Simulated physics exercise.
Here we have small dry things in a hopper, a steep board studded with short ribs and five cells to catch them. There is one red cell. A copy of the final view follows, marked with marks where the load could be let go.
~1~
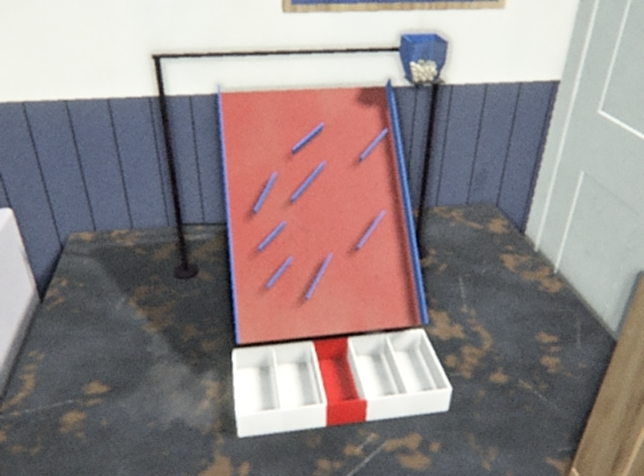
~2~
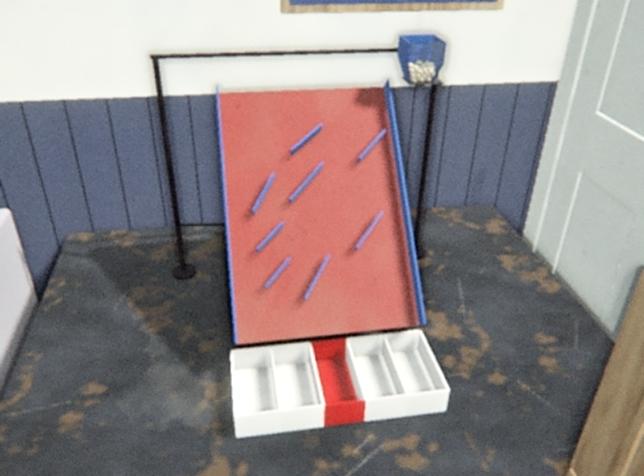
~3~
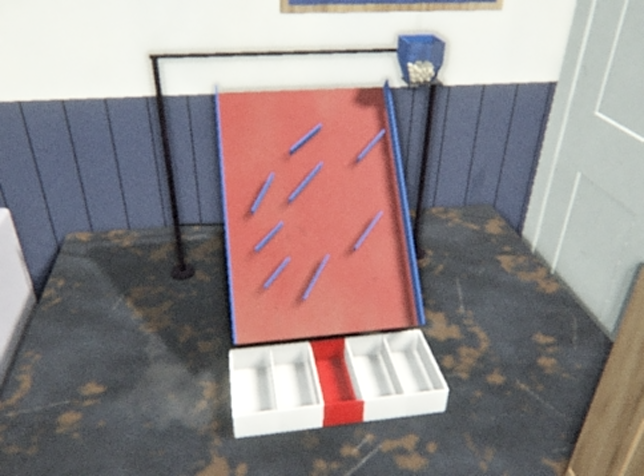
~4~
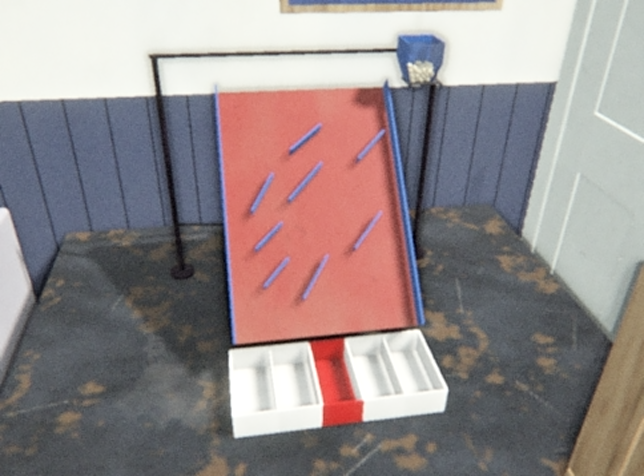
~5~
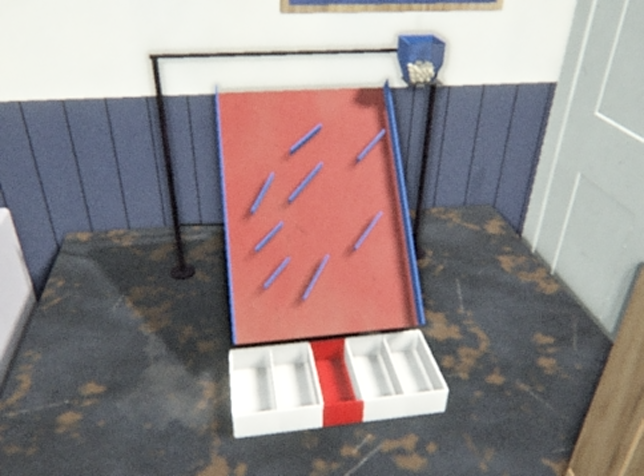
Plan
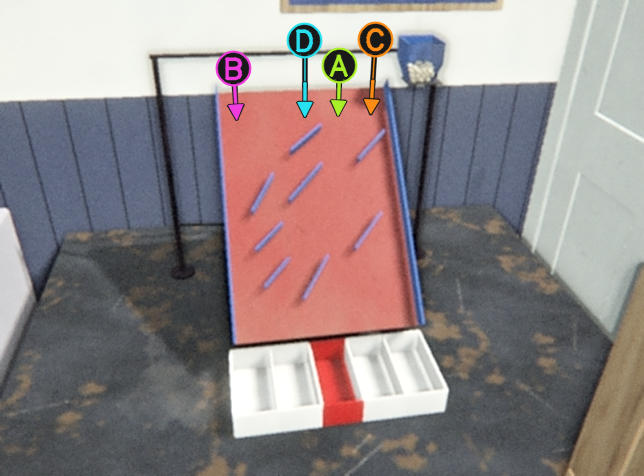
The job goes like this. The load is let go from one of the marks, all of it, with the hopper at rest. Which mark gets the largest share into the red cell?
Mark A does it best.
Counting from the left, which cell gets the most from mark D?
The first from the left.
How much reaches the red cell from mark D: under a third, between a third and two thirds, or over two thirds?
Mark D gives under a third.
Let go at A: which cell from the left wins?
The third.
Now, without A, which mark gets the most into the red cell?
Here it is mark C.
On the marked copy, mark A meets the board at (338, 110); mark B meets the board at (236, 114); mark C meets the board at (371, 108); mark D meets the board at (304, 111).
With A, roughly two thirds in the red cell, roughly a quarter in other cells.
With B, not one piece in the red cell, every piece in other cells.
With C, roughly a third in the red cell, roughly half in other cells, about a tenth held on the board.
With D, about a tenth in the red cell, roughly half in other cells, roughly a third held on the board.
